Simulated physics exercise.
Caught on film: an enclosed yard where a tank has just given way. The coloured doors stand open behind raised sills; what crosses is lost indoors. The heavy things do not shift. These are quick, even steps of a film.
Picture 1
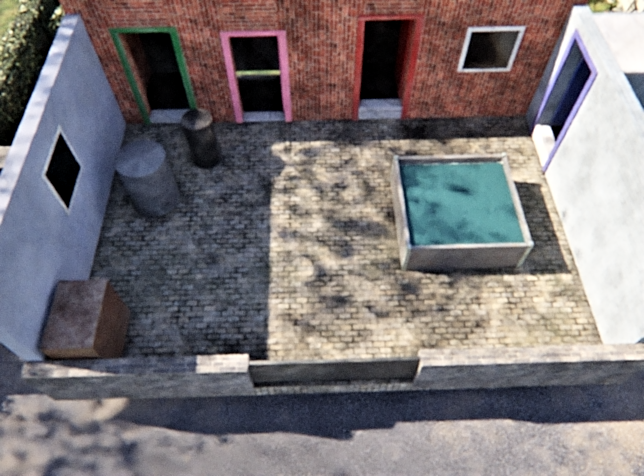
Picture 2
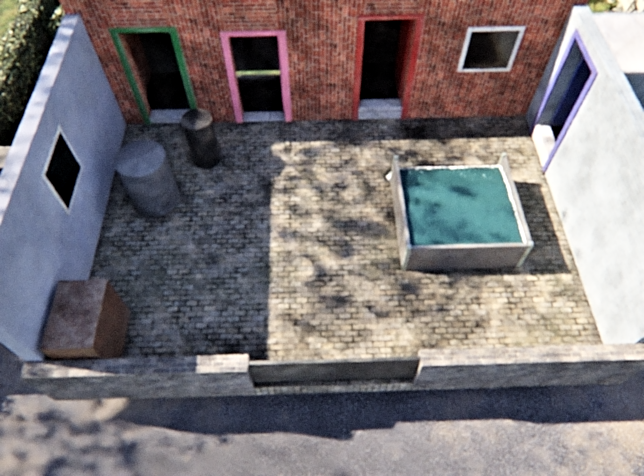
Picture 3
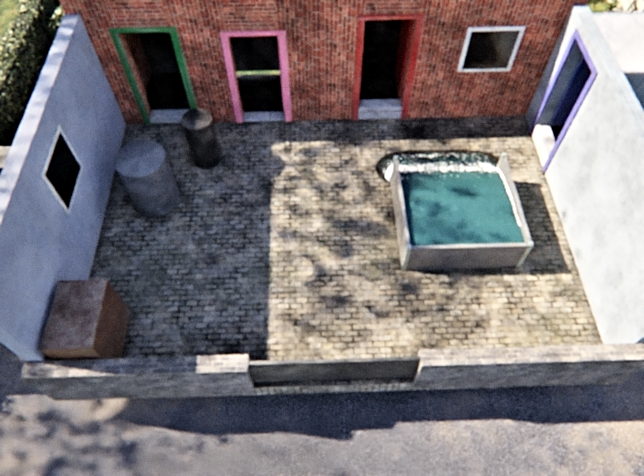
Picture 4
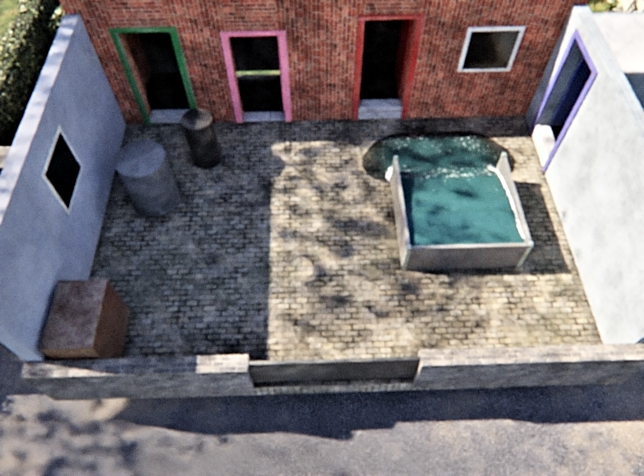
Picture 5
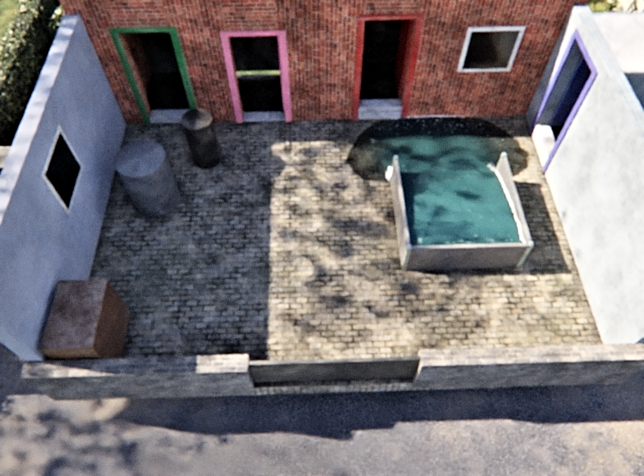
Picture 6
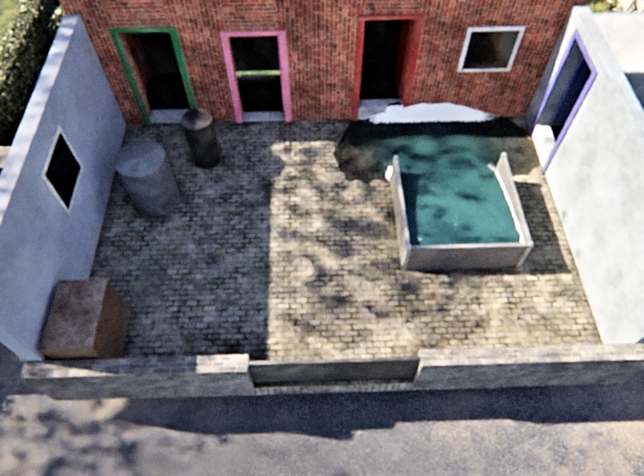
Water poured out of the far side of a tank in a walled, paved yard, spreading in a widening dark pool toward the brick wall until white foam showed along the wall's base.
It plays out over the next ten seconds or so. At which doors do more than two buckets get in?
The green door stays under that; the pink door stays under that; the blue door stays under that; the red door stays under that.
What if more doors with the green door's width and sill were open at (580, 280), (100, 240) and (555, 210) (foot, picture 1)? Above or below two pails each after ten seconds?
In that order: Takes less, lets less in, takes less.
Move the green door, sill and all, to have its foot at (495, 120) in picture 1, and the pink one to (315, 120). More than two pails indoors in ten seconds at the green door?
The green door takes more.
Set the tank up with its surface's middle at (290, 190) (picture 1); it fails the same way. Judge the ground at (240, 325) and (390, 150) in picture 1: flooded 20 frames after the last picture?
As listed: Not flooded, wet.
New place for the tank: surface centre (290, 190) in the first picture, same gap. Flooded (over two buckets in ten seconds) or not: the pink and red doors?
One by one: The pink one takes more; the red one takes less.
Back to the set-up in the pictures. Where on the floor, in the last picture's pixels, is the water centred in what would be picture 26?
Close to (418, 178).
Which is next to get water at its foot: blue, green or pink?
First comes the door marked blue.
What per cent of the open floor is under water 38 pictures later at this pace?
Close to 85 %.
A moment on, water covers 15 % of the floor; the green door not reached, the pink door not reached, the blue door wet at the sill, nothing in, the red door wet at the sill, nothing in.
Next, water covers 25 % of the floor; the green door not reached, the pink door wet at the sill, nothing in, the blue door wet at the sill, nothing in, the red door under two buckets in.
Then, water covers 50 % of the floor; the green door wet at the sill, nothing in, the pink door under two buckets in, the blue door under two buckets in, the red door under two buckets in.
Later, water covers 85 % of the floor; the green door wet at the sill, nothing in, the pink door under two buckets in, the blue door under two buckets in, the red door under two buckets in.
In the end, water covers 95 % of the floor; the green door wet at the sill, nothing in, the pink door under two buckets in, the blue door under two buckets in, the red door under two buckets in.
